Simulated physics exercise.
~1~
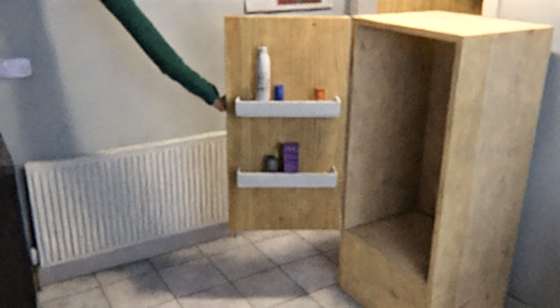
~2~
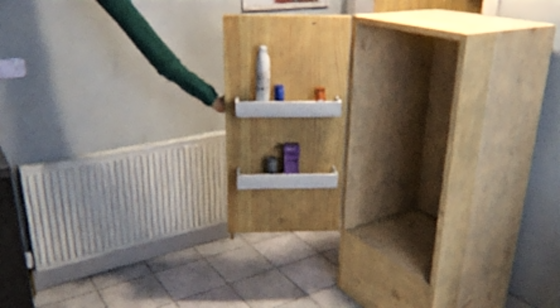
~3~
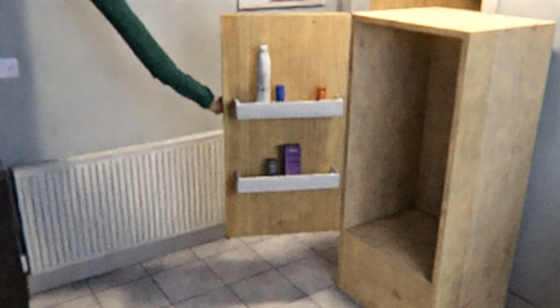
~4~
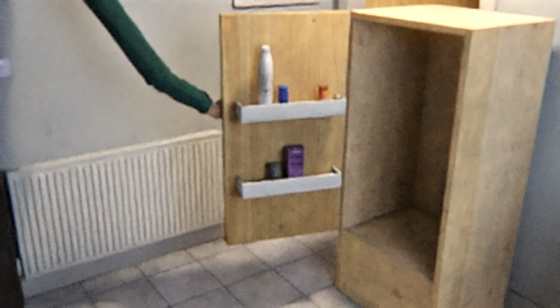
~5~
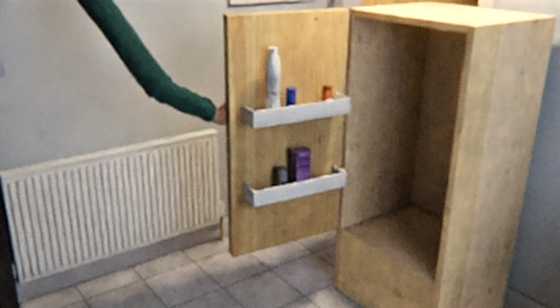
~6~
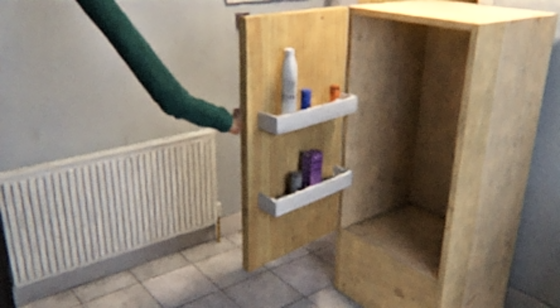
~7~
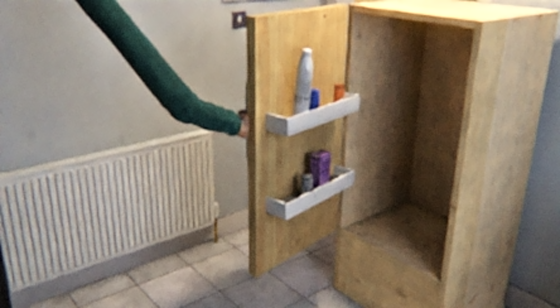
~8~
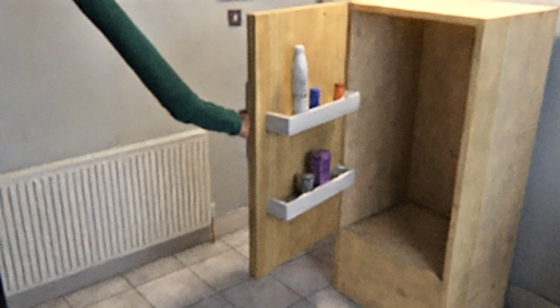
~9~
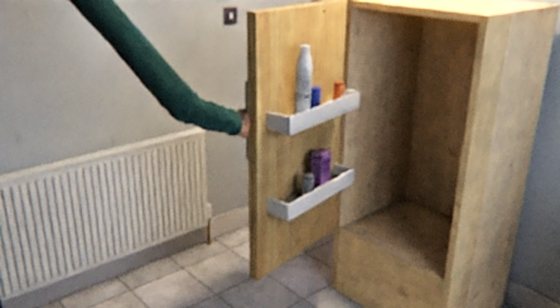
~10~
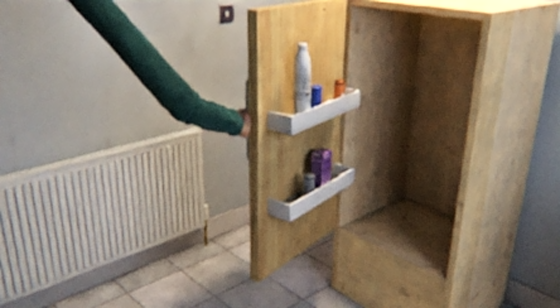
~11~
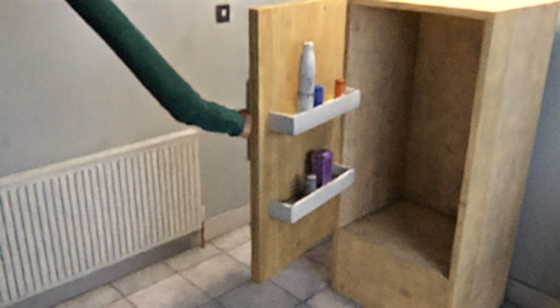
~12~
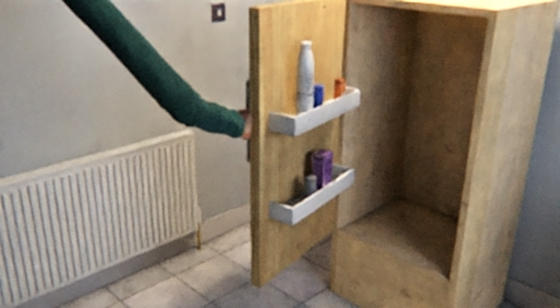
At the start, a tall wooden cupboard stands empty with its door wide open, and a hand in a green sleeve holds the door's outer edge beside a white radiator. A white bottle stands with small blue and orange containers on the upper rack, above a purple carton and a small greyish container. The arm moves the door slowly at first, then faster, swinging it partway toward closed. The door then stops, still well open, with the hand at its edge. As the view drifts slightly, all five items remain upright in the racks, including the bottle and carton.
